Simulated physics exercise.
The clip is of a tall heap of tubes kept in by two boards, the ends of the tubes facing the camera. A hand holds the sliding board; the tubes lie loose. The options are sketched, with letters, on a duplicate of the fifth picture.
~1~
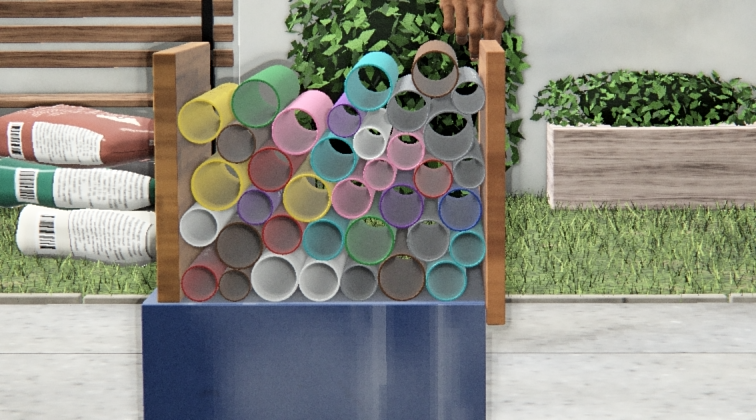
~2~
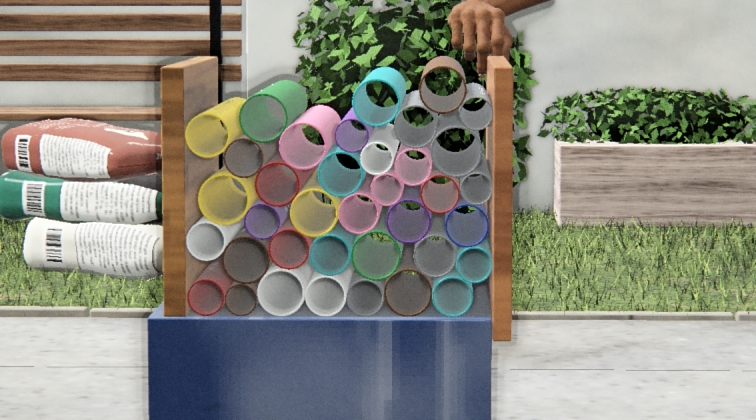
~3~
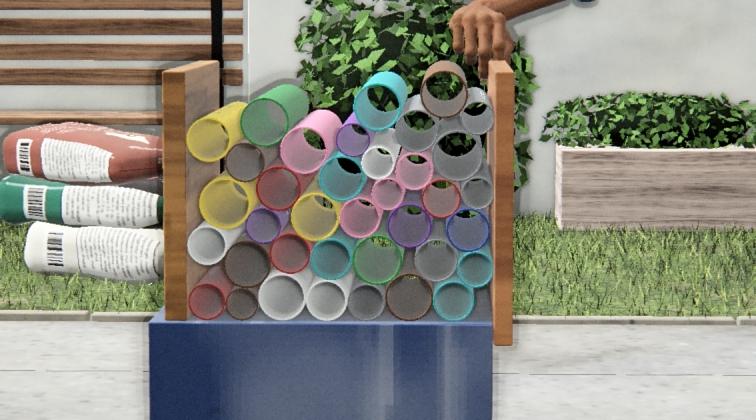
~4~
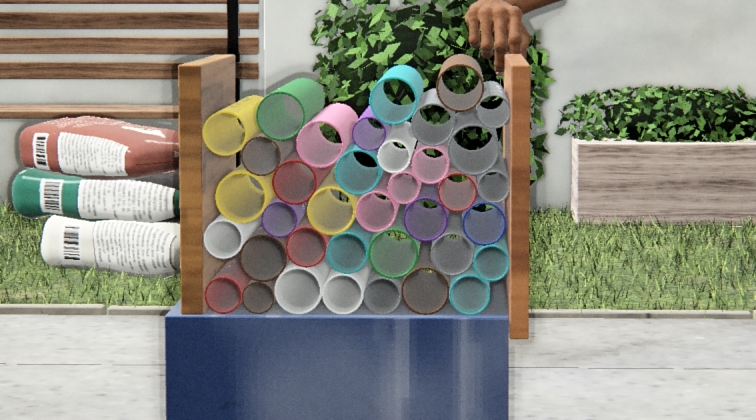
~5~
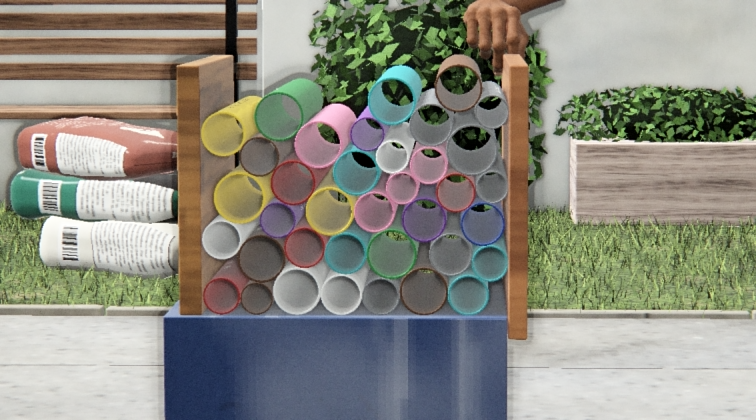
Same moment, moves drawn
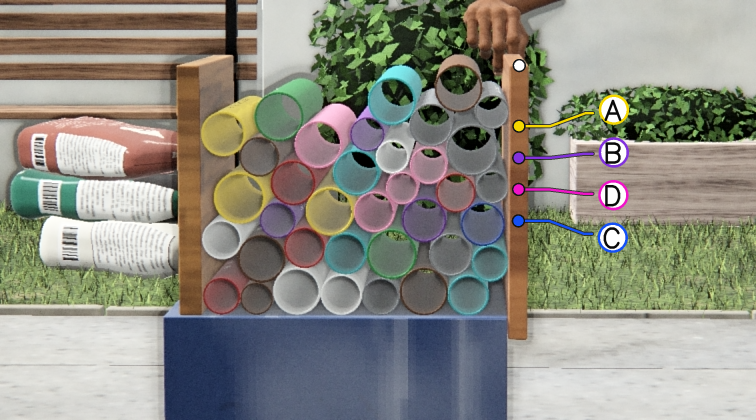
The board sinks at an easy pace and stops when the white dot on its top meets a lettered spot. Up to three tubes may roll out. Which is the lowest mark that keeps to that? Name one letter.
No lower than D.
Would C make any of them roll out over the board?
At C: Yes.
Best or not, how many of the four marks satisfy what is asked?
The number is three.
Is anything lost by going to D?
At D: Yes.
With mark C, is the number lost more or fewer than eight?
Fewer than eight.
On the marked copy, A at (519, 127); B at (519, 158); C at (518, 221); D at (518, 189); the white dot at (519, 66).
Following D. Soon after the start, top of the board (509, 123).
Later, top of the board (509, 188).
In the end, top of the board (509, 188), two out over the board.
As for the rest, A none out over the board; B two out over the board; C more than three out over the board.
